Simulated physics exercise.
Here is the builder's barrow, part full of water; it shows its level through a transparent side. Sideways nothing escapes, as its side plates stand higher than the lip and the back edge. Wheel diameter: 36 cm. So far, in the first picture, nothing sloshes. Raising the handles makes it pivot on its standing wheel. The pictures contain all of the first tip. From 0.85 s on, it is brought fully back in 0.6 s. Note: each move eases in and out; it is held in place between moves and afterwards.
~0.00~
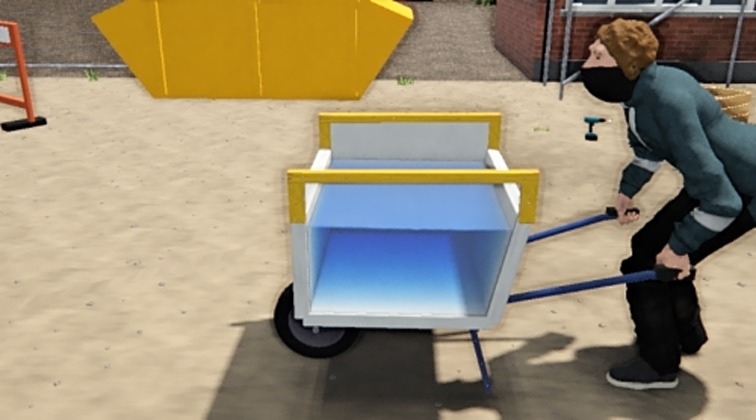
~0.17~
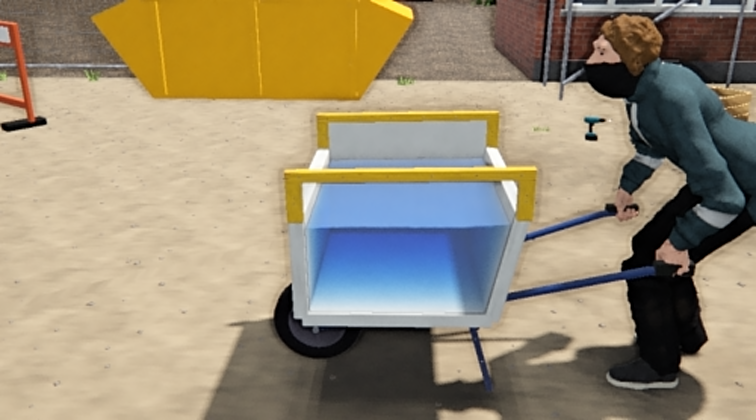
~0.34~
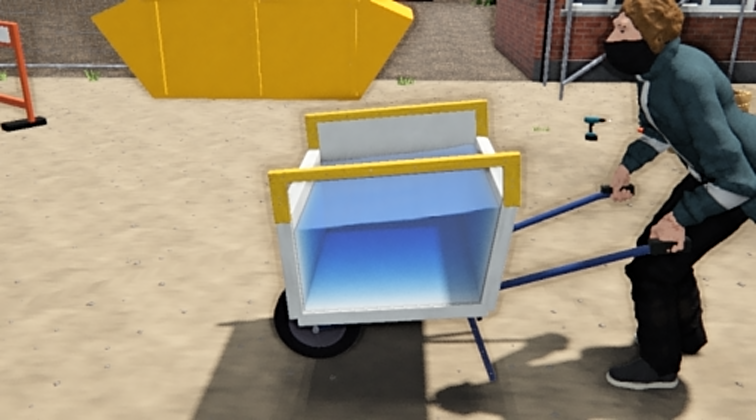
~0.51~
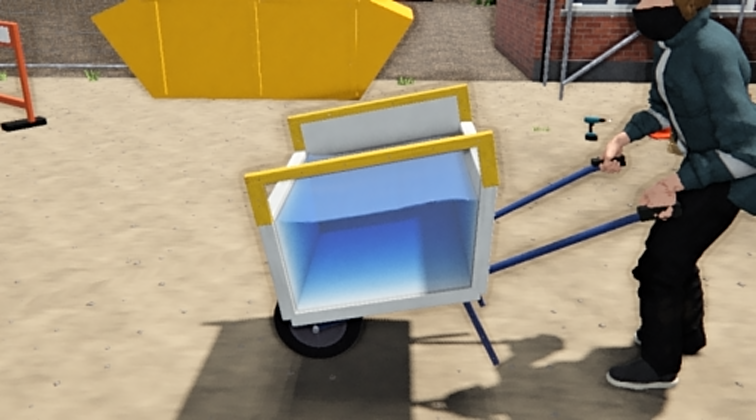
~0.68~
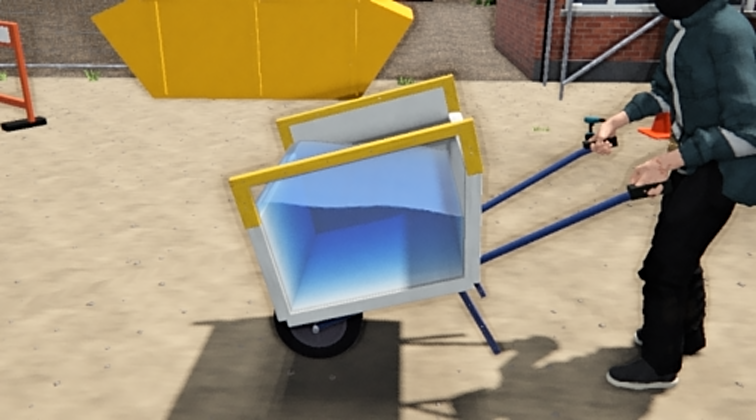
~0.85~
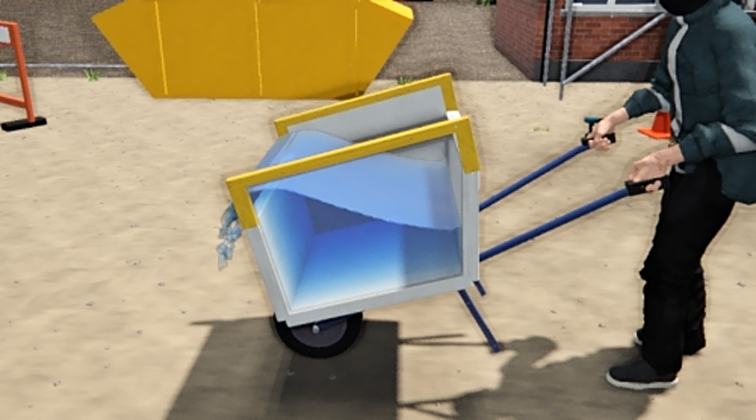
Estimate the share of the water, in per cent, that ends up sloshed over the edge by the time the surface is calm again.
I would say roughly 20 %.
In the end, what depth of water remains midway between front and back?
Close to 26 cm of depth there.
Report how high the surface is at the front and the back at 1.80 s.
About 20 cm in front, about 30 cm behind.
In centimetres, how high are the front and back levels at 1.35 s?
Approx. 26 cm front, approx. 26 cm back.
By 1.35 s the surface stands 25 cm at the back and 26 cm at the front; 15 per cent has gone, over the front.
By 1.80 s the surface stands 29 cm at the back and 20 cm at the front; 17 per cent has gone, over the front.
By 2.25 s the surface stands 18 cm at the back and 34 cm at the front; 18 per cent has gone, over the front.
By 4.34 s 20 per cent has gone, over the front, 30 of 151 litres.
